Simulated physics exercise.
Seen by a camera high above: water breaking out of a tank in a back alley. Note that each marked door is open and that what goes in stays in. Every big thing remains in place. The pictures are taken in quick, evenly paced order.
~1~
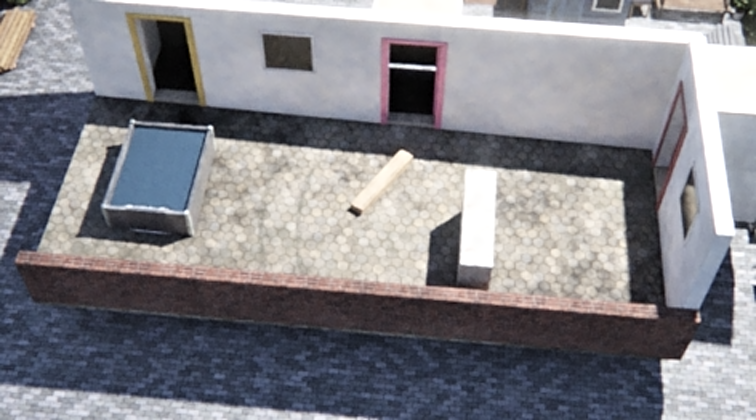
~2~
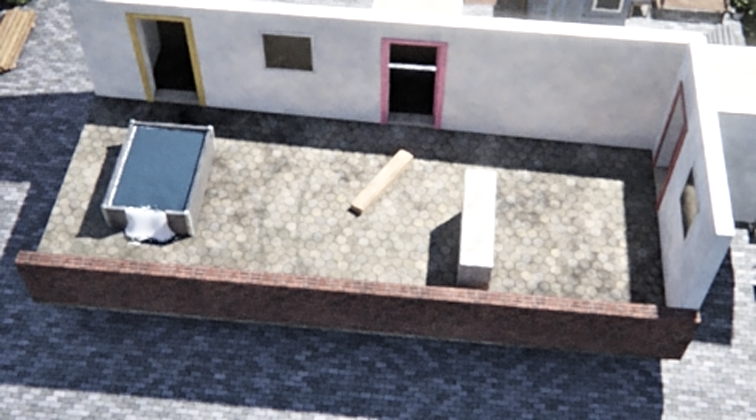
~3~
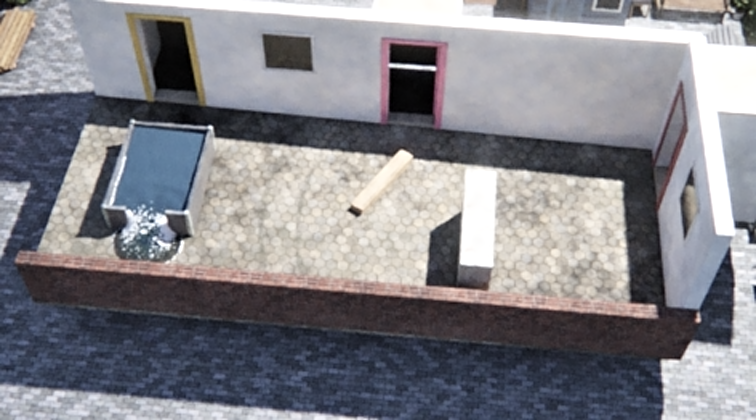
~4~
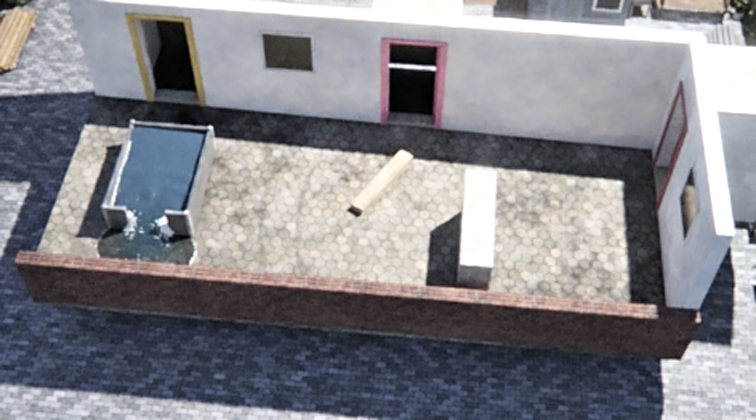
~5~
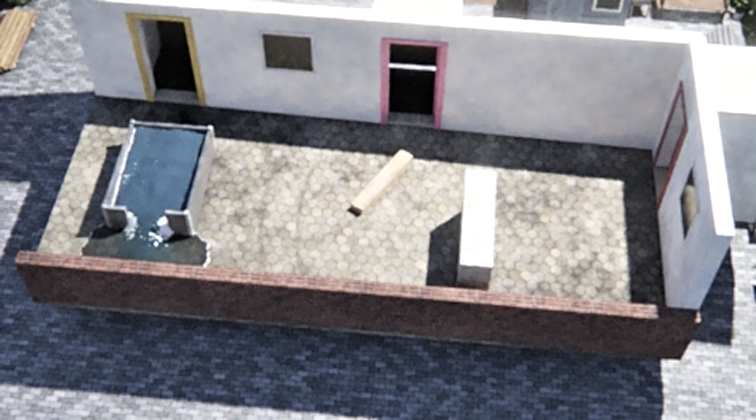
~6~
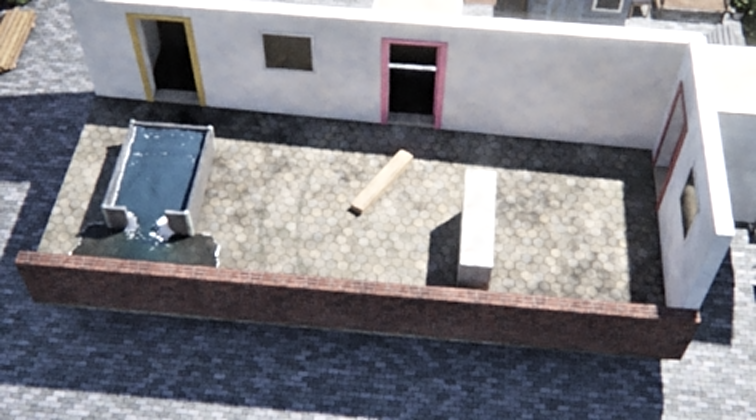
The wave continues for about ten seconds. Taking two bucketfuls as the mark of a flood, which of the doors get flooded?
The red door stays below the mark, the pink door stays below the mark, the yellow door stays below the mark.
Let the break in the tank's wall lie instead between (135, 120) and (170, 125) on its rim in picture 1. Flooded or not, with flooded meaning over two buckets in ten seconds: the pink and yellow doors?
Pink door: Short of the mark, yellow door: Beyond the mark.
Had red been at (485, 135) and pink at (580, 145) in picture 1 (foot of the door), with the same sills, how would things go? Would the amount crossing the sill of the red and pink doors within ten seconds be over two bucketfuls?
As I see it, the red door remains within bounds while the pink door remains within bounds.
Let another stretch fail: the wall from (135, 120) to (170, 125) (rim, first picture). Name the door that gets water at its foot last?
I'd say the door marked red.
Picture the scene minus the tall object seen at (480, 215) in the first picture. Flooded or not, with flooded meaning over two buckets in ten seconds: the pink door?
For the pink door, it remains below.
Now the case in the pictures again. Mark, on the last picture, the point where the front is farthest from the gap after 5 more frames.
About (292, 298).
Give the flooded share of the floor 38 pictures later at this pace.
That works out at 40 %.
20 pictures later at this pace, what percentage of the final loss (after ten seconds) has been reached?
Working it through, I arrive at 50 per cent.
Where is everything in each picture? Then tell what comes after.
The first frame shows still water in the open tank at (159, 169).
In the second frame, the front is at (127, 233), out from the gap at (150, 224).
In the third frame, water pours out at (150, 224) and has run to a hidden place.
In the fourth frame, the front is at a hidden place, out from the gap at (150, 224).
In the fifth frame, the front is at a hidden place, out from the gap at (150, 224).
In the sixth frame, water pours out at (150, 223) and has run to a hidden place.
A moment on, water covers 10 % of the floor; the red door not reached, the pink door not reached, the yellow door not reached.
Next, water covers 20 % of the floor; the red door not reached, the pink door not reached, the yellow door not reached.
Then, water covers 30 % of the floor; the red door not reached, the pink door not reached, the yellow door not reached.
Later, water covers 40 % of the floor; the red door not reached, the pink door wet at the sill, nothing in, the yellow door not reached.
In the end, water covers 50 % of the floor; the red door wet at the sill, nothing in, the pink door wet at the sill, nothing in, the yellow door wet at the sill, nothing in.
